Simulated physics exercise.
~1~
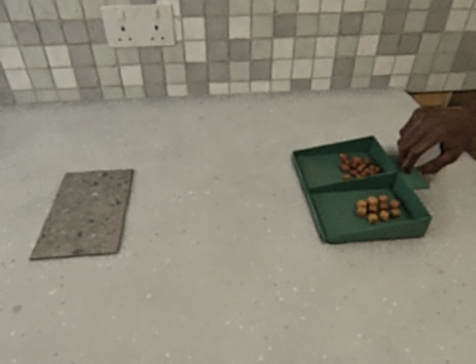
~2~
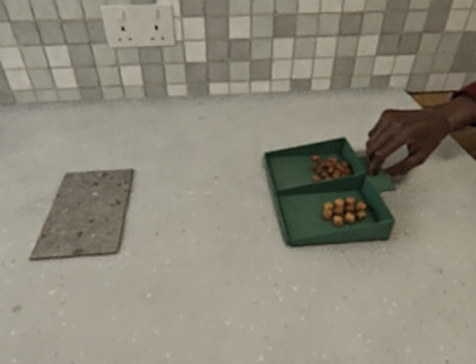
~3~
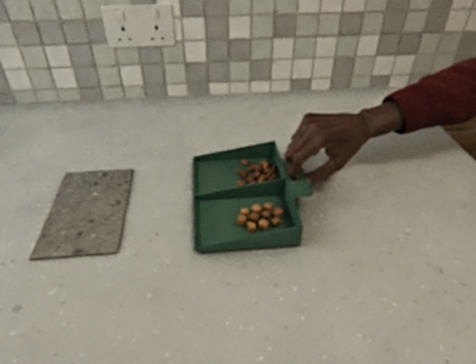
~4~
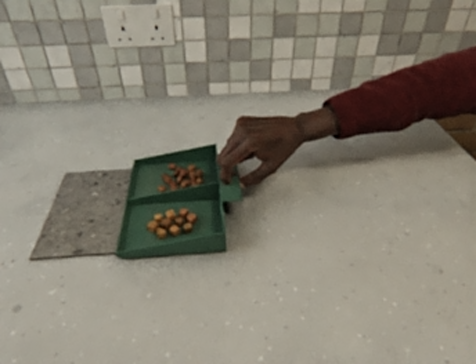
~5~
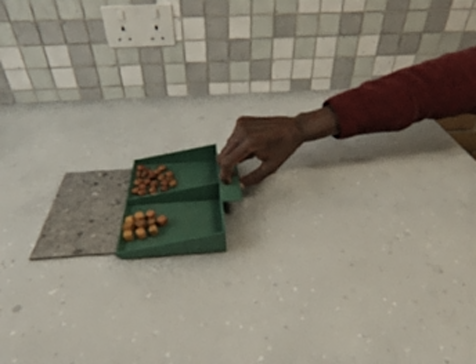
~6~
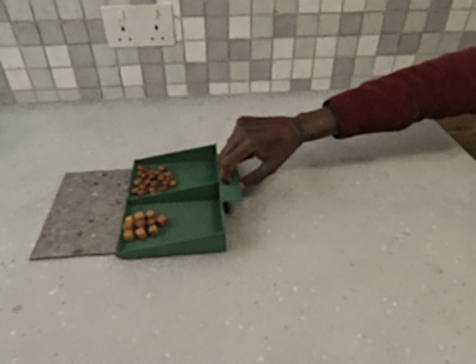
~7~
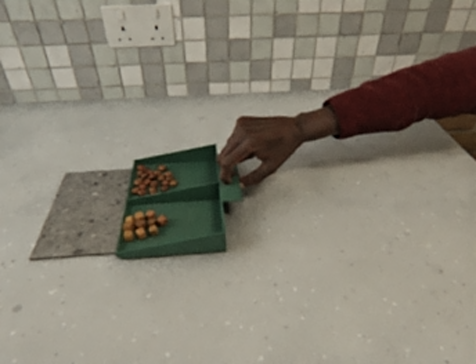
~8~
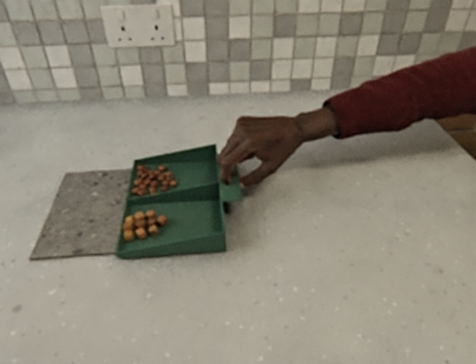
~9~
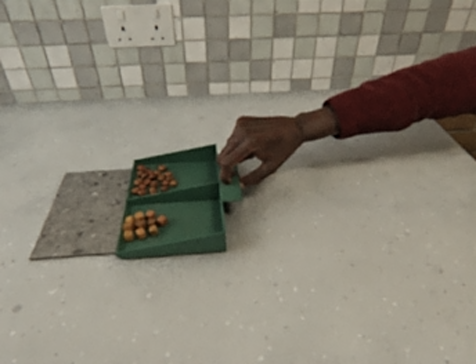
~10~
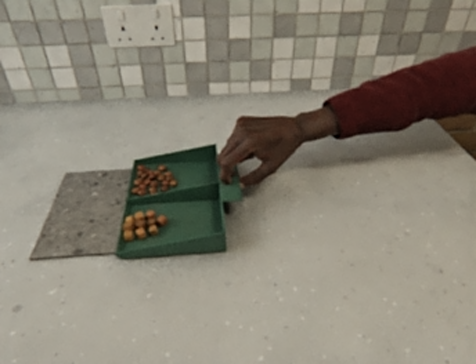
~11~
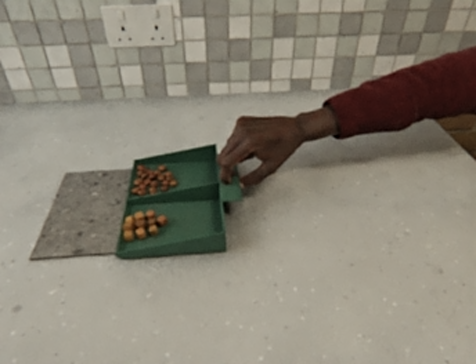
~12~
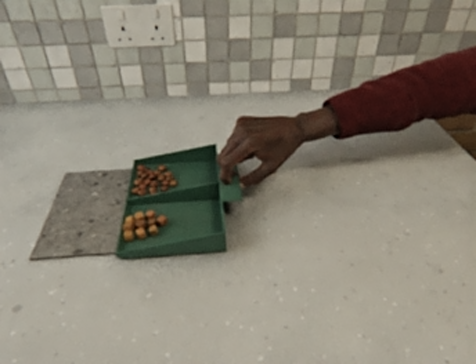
On a pale speckled counter by a tiled wall, a hand slid a green two-part tray of small round brown things left until it stopped against a grey slab; both piles slid towards the slab side and settled, all still inside, as the hand stayed put.
